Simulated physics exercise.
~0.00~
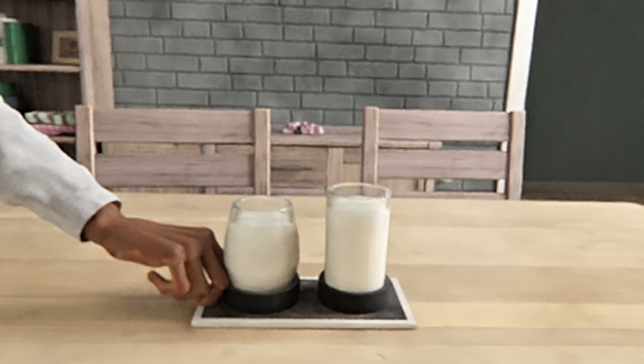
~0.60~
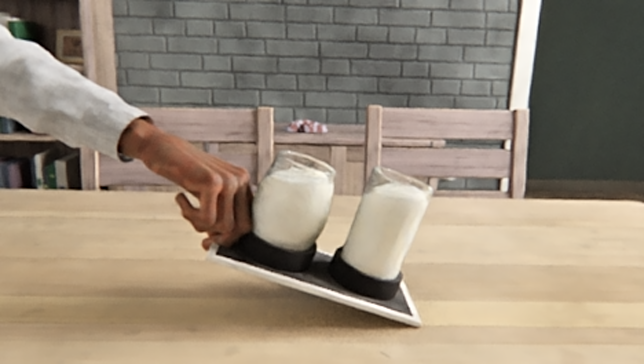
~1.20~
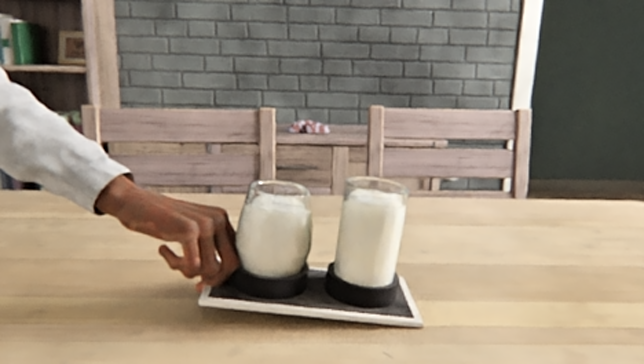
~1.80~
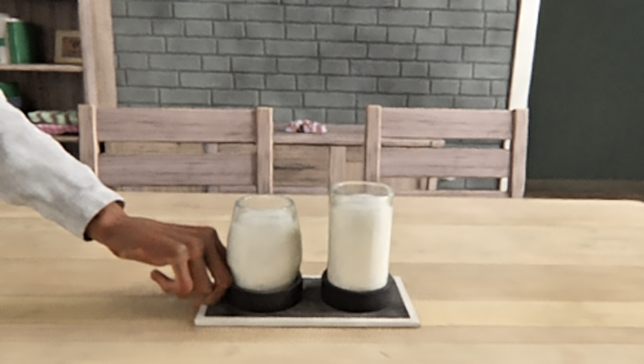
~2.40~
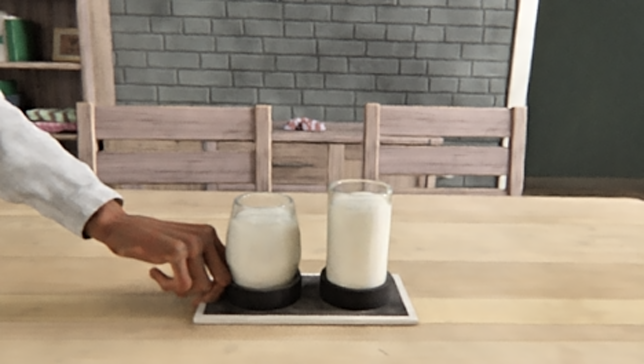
The clip shows a hand raising the left end of a tray holding two open glasses of milk, a rounded one and a taller one, then lowering it back to the wooden table, where both glasses stand upright, still nearly full, with no milk spilled.
